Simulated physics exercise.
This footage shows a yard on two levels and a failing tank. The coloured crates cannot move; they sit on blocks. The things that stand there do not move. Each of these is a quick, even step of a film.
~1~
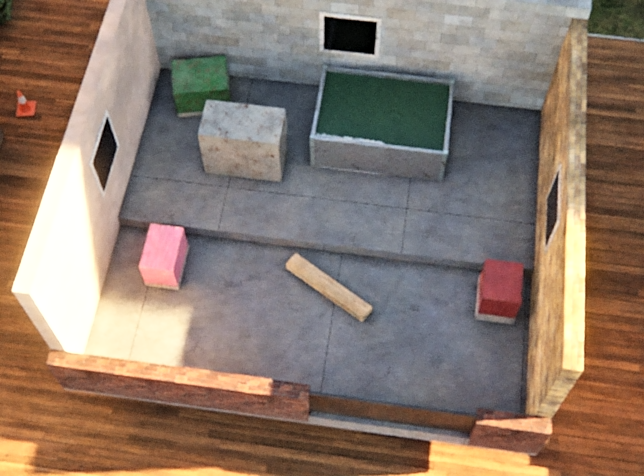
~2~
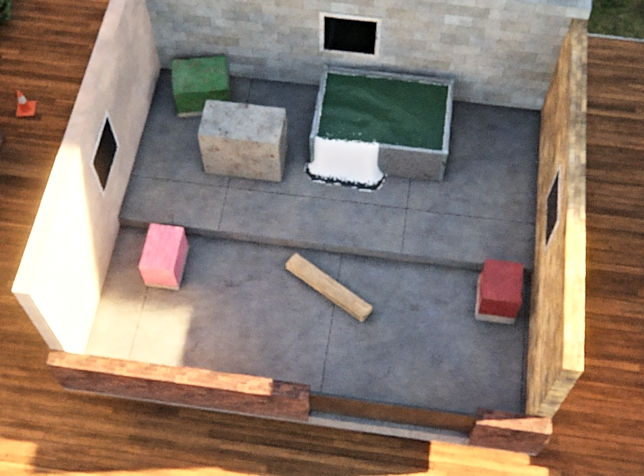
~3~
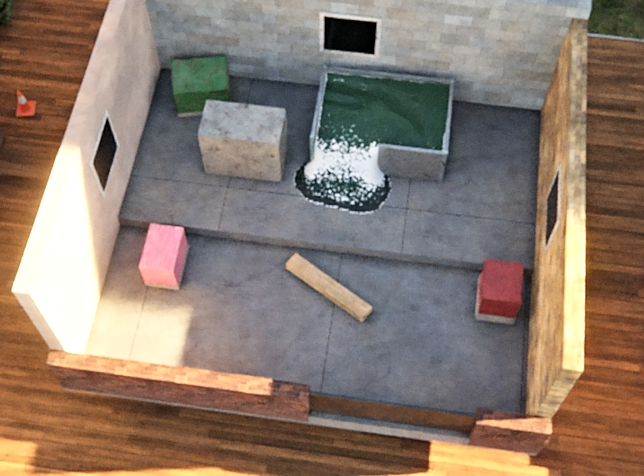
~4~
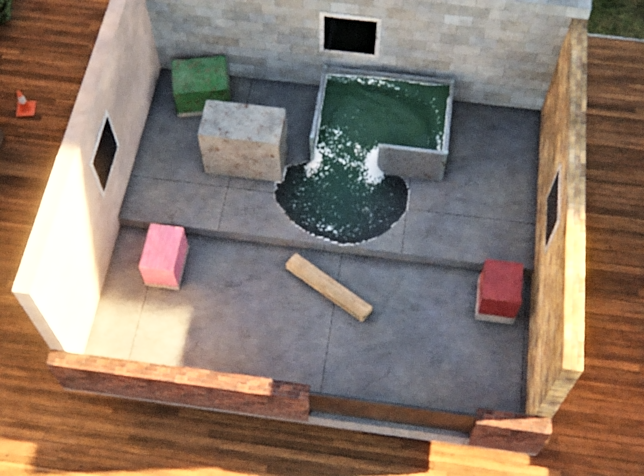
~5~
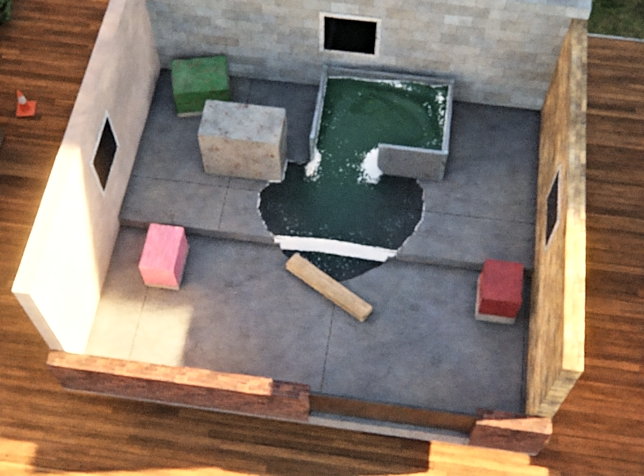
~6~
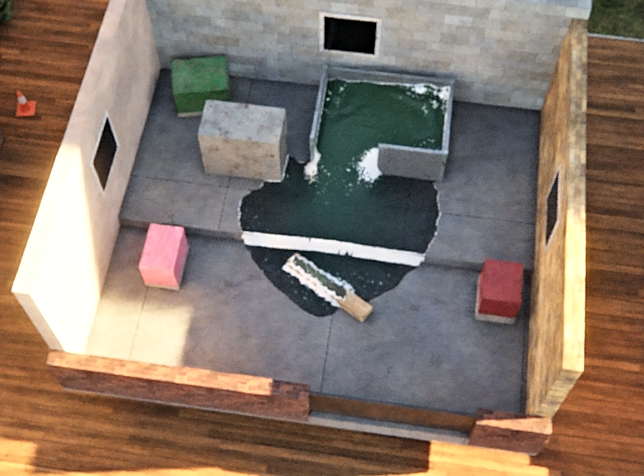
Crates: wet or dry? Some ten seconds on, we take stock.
My prediction: Red crate: High enough; green crate: High enough; pink crate: Too low.
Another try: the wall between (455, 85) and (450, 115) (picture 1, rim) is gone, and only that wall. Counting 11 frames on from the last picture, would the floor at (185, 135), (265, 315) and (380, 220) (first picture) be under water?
In that order: Free of water, not flooded, free of water.
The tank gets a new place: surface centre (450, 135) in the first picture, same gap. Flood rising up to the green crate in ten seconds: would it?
Green is left alone.
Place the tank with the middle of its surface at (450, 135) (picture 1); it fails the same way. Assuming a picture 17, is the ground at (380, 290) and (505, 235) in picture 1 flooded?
The first spot is wetted, while the second is not reached.
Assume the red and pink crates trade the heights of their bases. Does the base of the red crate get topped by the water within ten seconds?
I'd say the red crate gets swamped.
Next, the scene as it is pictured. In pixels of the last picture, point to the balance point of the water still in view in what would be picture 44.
The spot I would choose is (315, 283).
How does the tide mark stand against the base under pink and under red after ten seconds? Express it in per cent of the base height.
The first comes to 220 per cent and the second to 80 per cent.
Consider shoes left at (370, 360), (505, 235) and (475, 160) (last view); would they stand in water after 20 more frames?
Point one sodden, point two left clear, point three left clear.
A moment on, water covers 40 % of the floor; the red crate water round its plinth, the green crate not reached, the pink crate water round its plinth.
Next, water covers 55 % of the floor; the red crate water round its plinth, the green crate not reached, the pink crate water round its plinth.
Then, water covers 60 % of the floor; the red crate water round its plinth, the green crate not reached, the pink crate water round its plinth.
Later, water covers 60 % of the floor; the red crate water round its plinth, the green crate not reached, the pink crate water round its plinth.
In the end, water covers 60 % of the floor; the red crate stayed above the water, the green crate stayed above the water, the pink crate was topped.
